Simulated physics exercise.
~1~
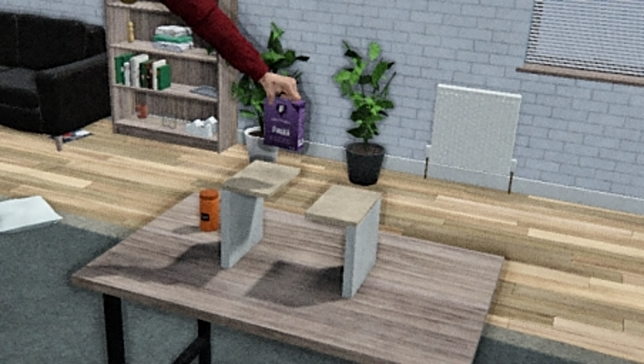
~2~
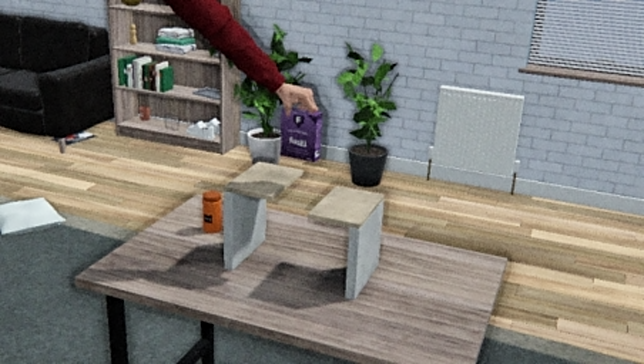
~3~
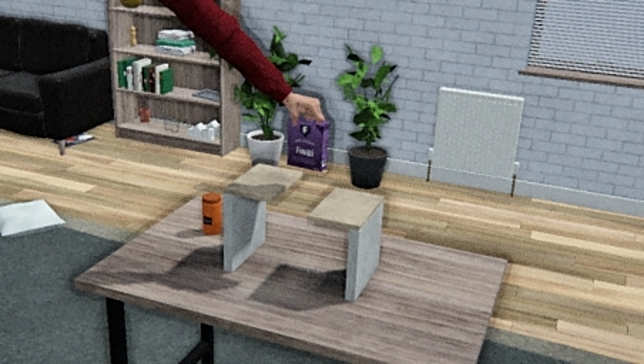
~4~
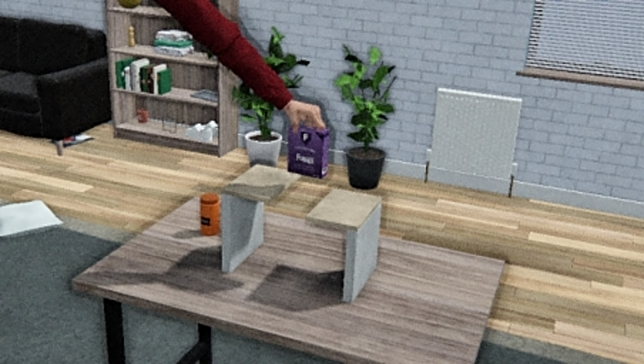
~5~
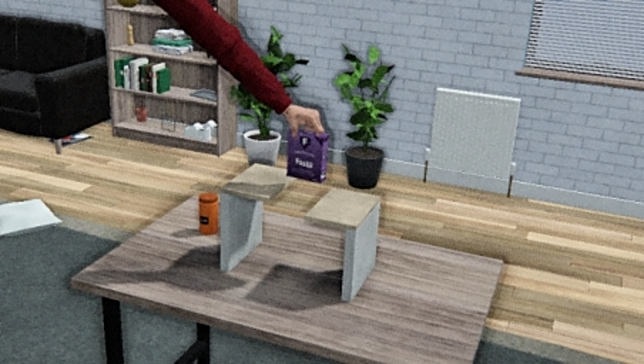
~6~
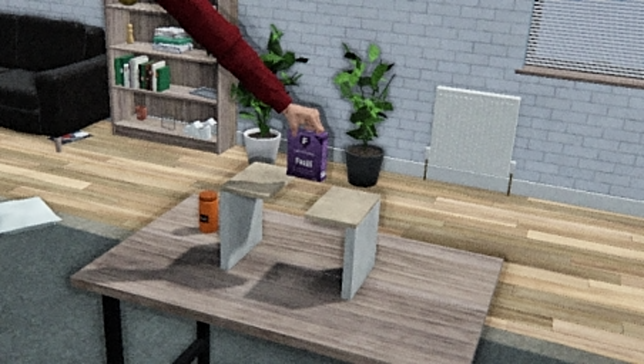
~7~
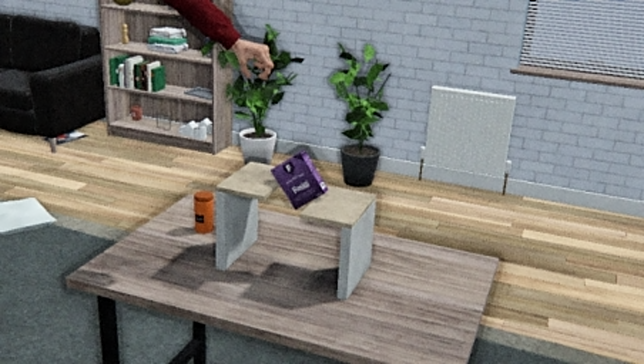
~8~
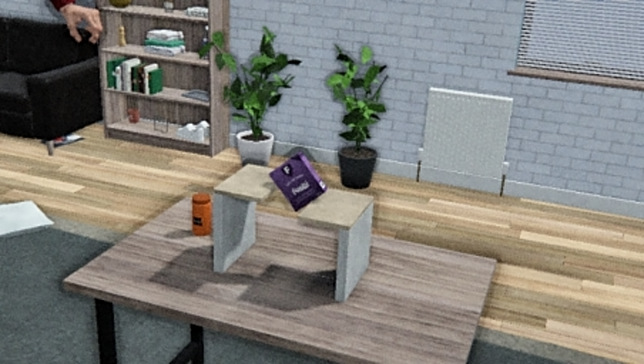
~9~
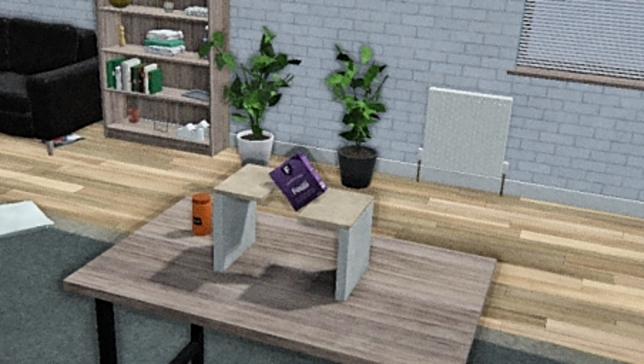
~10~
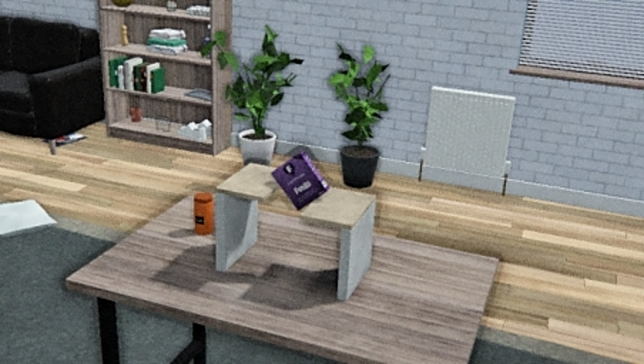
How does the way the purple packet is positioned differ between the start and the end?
At the start the purple packet is held upright by the hand. At the end it is leaning, caught at the gap in the top of the stand.
Over a gapped stand on a table, a hand releases a purple packet, which tilts and stays caught.
